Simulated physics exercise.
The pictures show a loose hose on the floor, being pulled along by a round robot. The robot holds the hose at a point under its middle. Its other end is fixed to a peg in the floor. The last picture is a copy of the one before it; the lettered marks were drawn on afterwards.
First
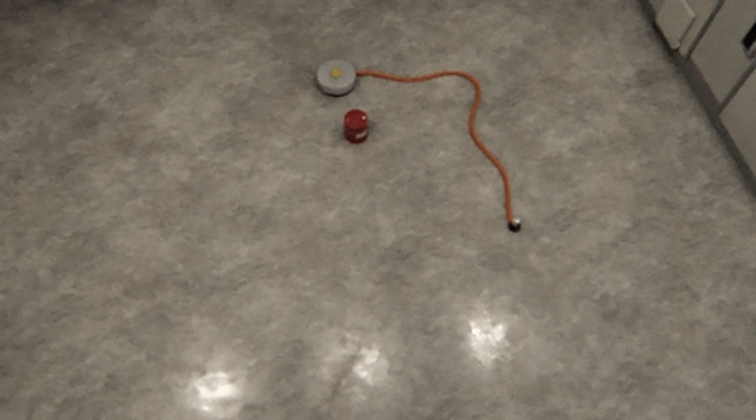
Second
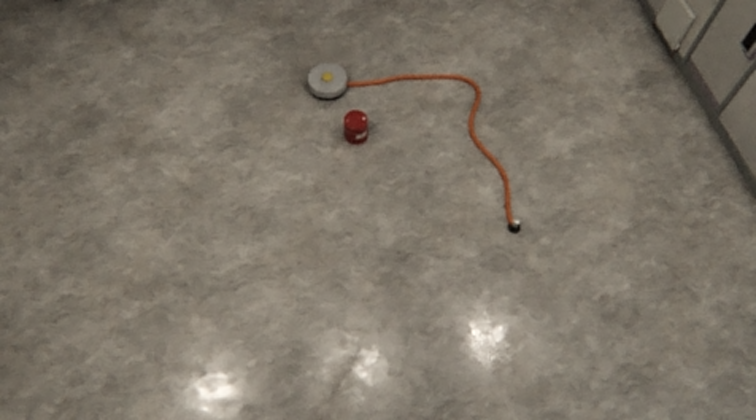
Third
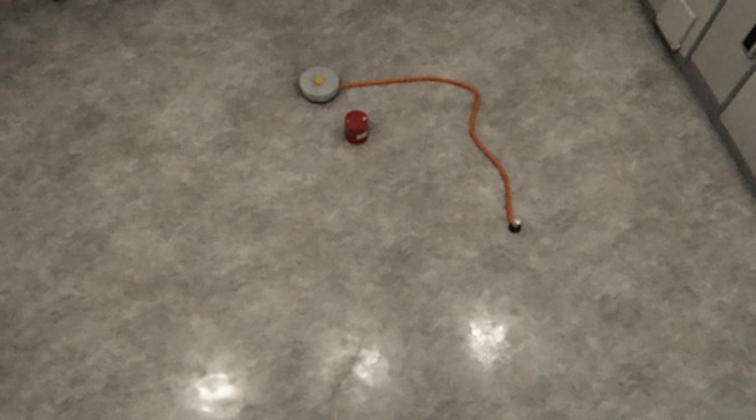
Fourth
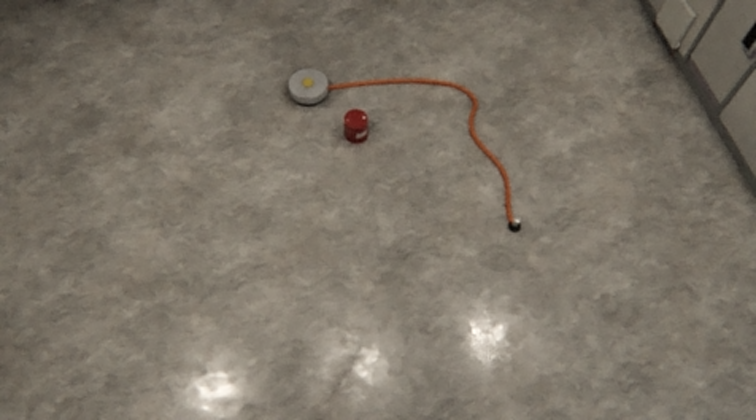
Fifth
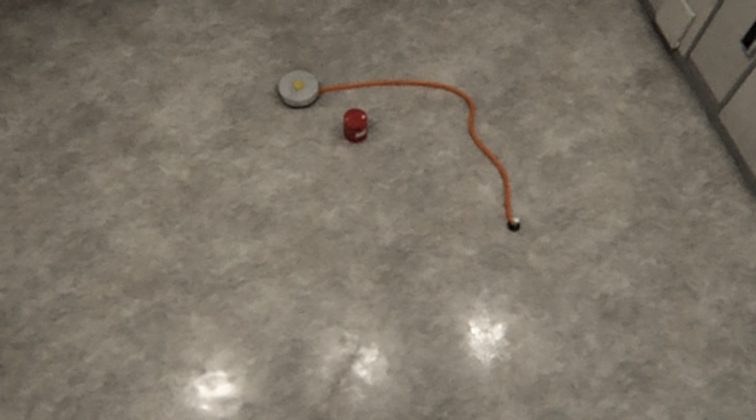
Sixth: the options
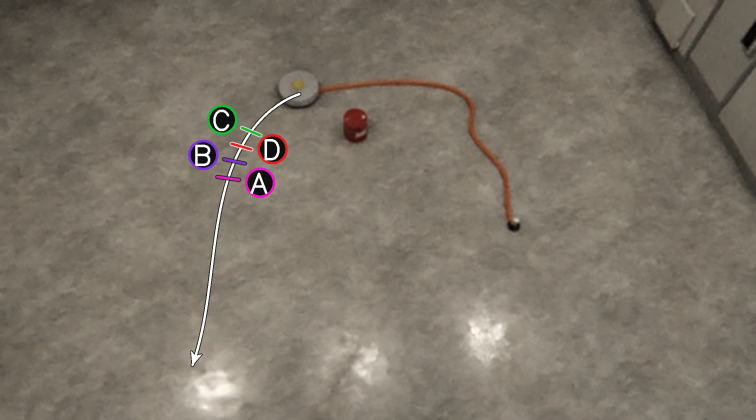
The video shows a round grey robot with a yellow centre moving slowly left across a mottled grey floor, pulling one end of an orange hose past a small red keg while the hose's far end stays in place.
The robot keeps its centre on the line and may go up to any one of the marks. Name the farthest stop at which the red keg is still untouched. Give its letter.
Mark D.
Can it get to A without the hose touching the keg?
No.
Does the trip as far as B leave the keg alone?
No.
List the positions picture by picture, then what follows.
The first picture shows robot (337, 78); peg (516, 223); red keg (356, 127).
The second picture shows robot (328, 82); peg (515, 224).
The third picture shows robot (319, 85); peg (516, 224).
The fourth picture shows robot (309, 87); peg (516, 223).
The fifth picture shows robot (299, 89); peg (515, 222); red keg (355, 126).
On the marked copy, A at (228, 178); B at (234, 161); C at (251, 132); D at (241, 147); the route from (300, 94) via (222, 202) to (193, 365).
Following D. Soon after the start, robot (273, 104), middle of the hose (437, 102).
Later, robot (254, 122), middle of the hose (421, 113).
In the end, robot (240, 142), middle of the hose (410, 122); nothing has been touched.
As for the rest, A brings the hose against the keg; B brings the hose against the keg; C is safe but short.
